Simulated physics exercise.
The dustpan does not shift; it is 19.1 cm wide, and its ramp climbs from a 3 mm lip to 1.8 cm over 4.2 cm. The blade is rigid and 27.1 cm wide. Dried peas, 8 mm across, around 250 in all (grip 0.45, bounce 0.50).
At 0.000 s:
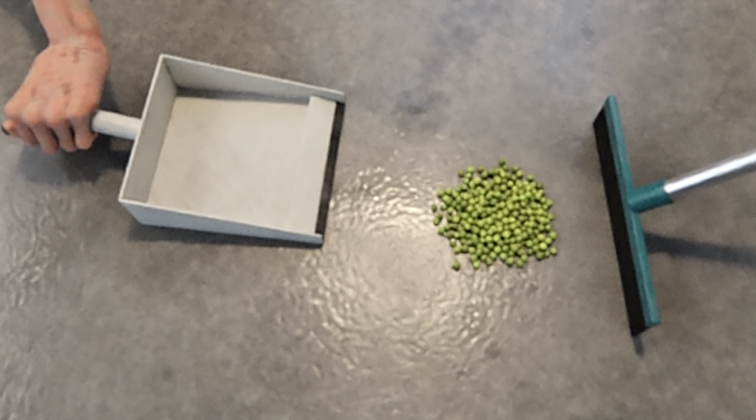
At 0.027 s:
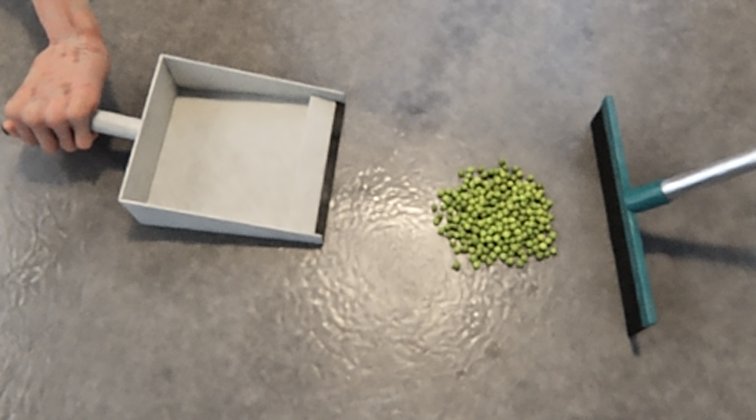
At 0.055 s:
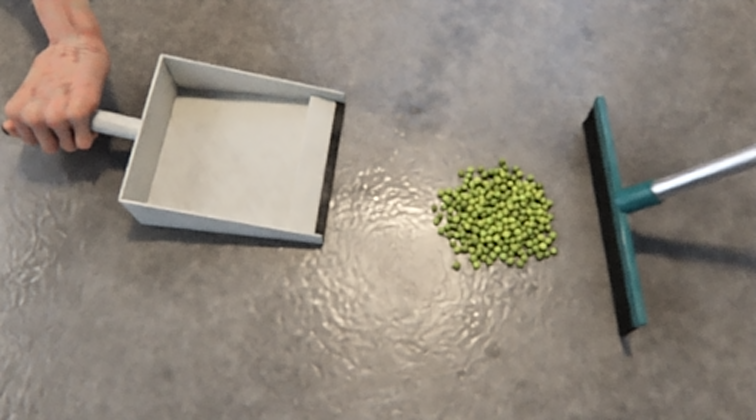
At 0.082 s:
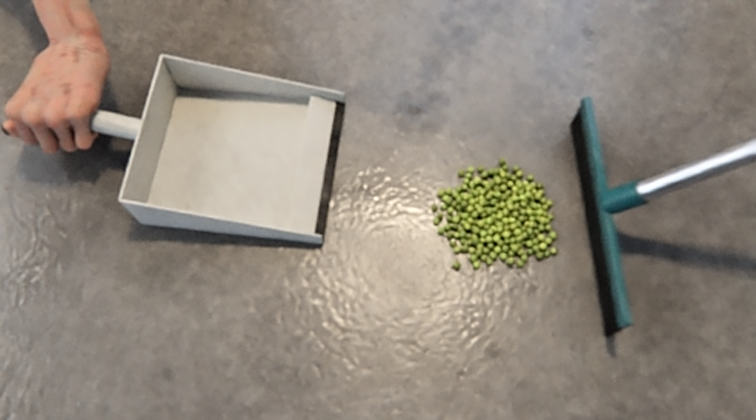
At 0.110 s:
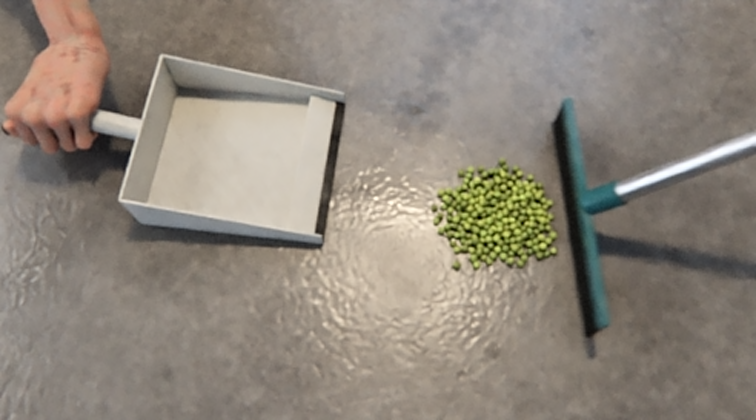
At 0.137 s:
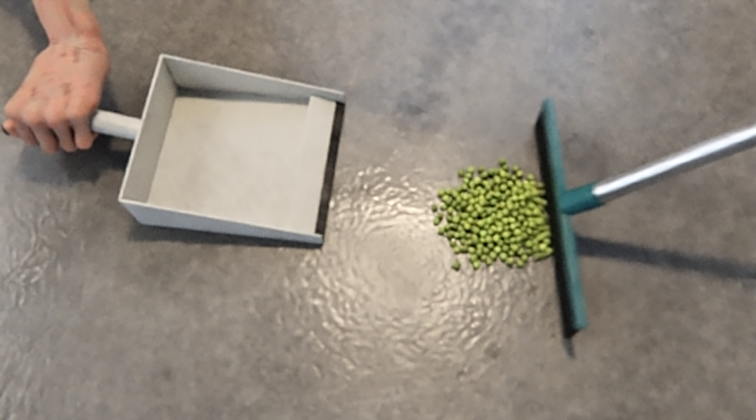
A green squeegee with a black blade slid left across the gray floor and reached the right edge of a pile of green peas, while a hand held a pale dustpan still on the left.
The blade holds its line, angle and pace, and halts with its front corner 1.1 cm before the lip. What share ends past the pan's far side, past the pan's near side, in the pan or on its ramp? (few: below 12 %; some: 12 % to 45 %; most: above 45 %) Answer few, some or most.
Past the pan's far side: Few; past the pan's near side: Some; in the pan or on its ramp: Some.
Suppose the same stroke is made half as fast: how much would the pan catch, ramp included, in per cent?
Then about 25 per cent.
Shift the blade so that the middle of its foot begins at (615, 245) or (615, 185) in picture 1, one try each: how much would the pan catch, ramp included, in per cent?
About 30 and 25 per cent.
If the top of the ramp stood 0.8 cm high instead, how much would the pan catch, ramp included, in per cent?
Then about 35 per cent.
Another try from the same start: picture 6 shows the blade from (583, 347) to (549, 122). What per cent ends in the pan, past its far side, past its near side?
Pan 15, far 5, near 55.
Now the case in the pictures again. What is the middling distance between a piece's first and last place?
Some 24 cm.
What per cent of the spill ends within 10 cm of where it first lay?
About 0 per cent.
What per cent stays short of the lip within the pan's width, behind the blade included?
Some 30 per cent.
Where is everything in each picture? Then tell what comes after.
Blade from (651, 322) to (609, 103), moved 0.0 cm, 0 of the pieces shifted so far; middle of the pieces at (499, 214); pan at (231, 160), in the first picture.
Blade from (648, 322) to (606, 103), moved 0.3 cm, 0 of the pieces shifted so far; middle of the pieces at (499, 214), in the second picture.
Blade from (639, 323) to (598, 104), moved 1.3 cm, 0 of the pieces shifted so far; middle of the pieces at (499, 214), in the third picture.
Blade from (624, 323) to (585, 104), moved 2.9 cm, 0 of the pieces shifted so far; middle of the pieces at (499, 214), in the fourth picture.
Blade from (602, 324) to (566, 105), moved 5.2 cm, 0 of the pieces shifted so far; middle of the pieces at (499, 214), in the fifth picture.
Blade from (580, 325) to (547, 106), moved 7.5 cm, 15 of the pieces shifted so far; middle of the pieces at (499, 214); pan at (231, 160). Its pace works out near 0.86 m/s, heading 9 degrees towards the viewer's side, in the sixth picture.
Then, at 0.28 s, middle of the blade 14 cm from the lip; 0 % over the lip, far side 0 %, near side 20 %.
After 0.38 s, middle of the blade 6 cm from the lip; 0 % over the lip, far side 0 %, near side 30 %.
After 0.61 s, middle of the blade 3 cm from the lip; 30 % over the lip, far side 5 %, near side 40 %.
In the end, at 1.7 s, far side 5 %, near side 40 %, pan 30 %, in front of the lip or behind the blade 30 %.
